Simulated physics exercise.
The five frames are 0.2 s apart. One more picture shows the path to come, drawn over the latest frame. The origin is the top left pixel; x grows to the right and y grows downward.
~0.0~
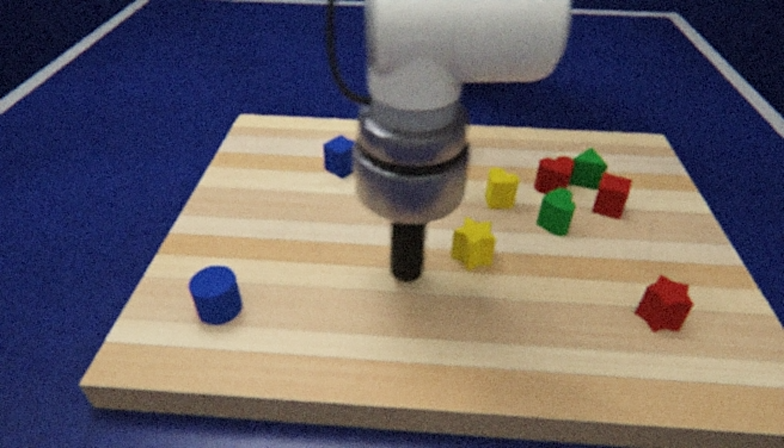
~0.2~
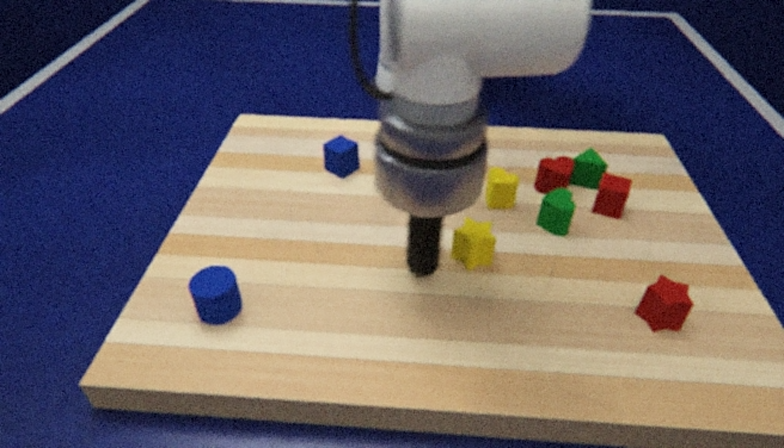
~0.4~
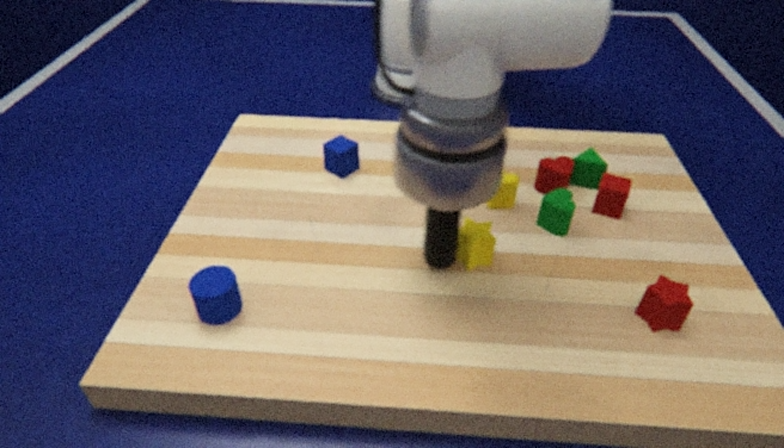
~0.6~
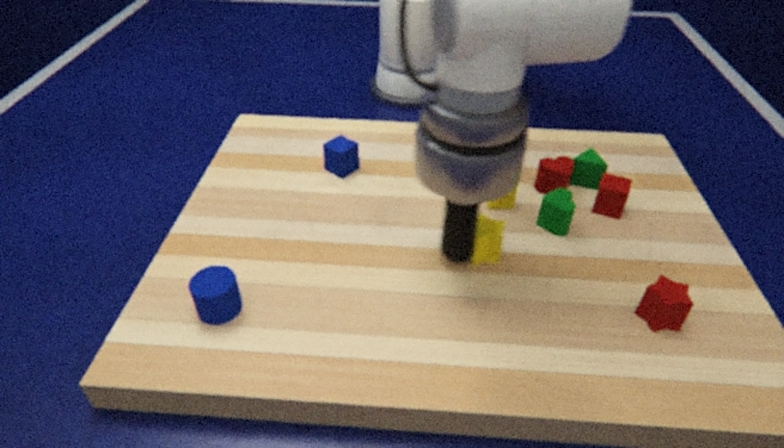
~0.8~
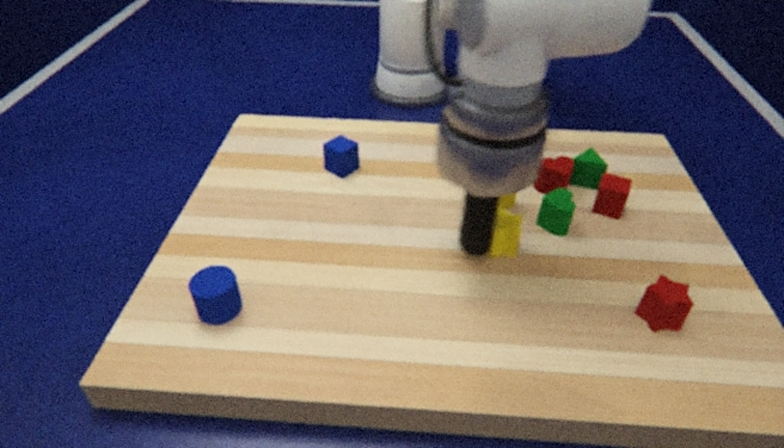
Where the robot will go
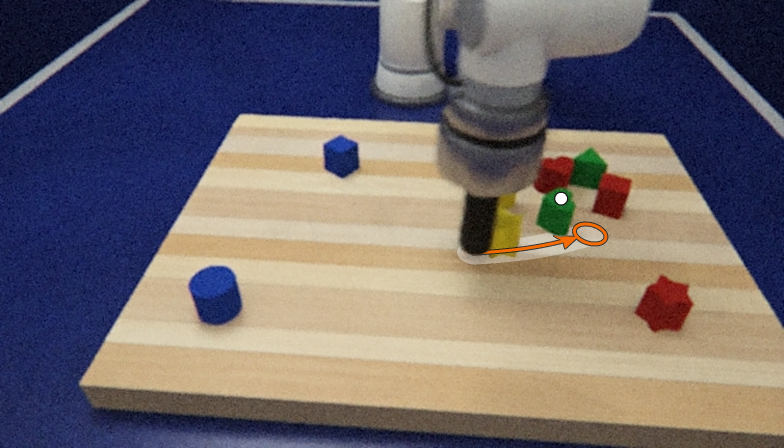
The video shows a robot arm with a dark rod moving right across a wooden board of coloured blocks, reaching a yellow star and pushing it a short way right and slightly toward the far side, while the other blocks stay still.
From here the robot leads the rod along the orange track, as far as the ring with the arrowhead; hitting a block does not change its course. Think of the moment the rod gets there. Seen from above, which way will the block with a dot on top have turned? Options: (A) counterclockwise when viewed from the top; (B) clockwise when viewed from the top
A: Counterclockwise when viewed from the top.
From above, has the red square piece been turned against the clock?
I'd say no.
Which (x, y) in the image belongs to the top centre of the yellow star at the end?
The point I'd pick in the picture is (603, 191).
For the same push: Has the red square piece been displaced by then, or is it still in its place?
It's moved.
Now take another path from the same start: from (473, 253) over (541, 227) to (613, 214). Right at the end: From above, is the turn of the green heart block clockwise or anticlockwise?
It turns counter-clockwise.
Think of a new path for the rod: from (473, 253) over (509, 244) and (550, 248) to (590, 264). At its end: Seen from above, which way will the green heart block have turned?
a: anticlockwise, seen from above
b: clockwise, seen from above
My pick is a.
Path on the board, from (473, 253) over (515, 250) and (555, 243) to (590, 234); the dot is on the green heart block.
What follows on the original path. One third of the way, rod at (517, 242); yellow star at (545, 214).
Two thirds of the way, rod at (557, 235); yellow star at (582, 205), turned 20° anticlockwise; green heart block at (583, 188), turned 40° anticlockwise.
At the end, rod at (593, 226); yellow star at (603, 191), turned 45° anticlockwise; red heart block in place; green heart block at (584, 175), turned 35° anticlockwise; red square piece at (621, 179), turned 25° clockwise.
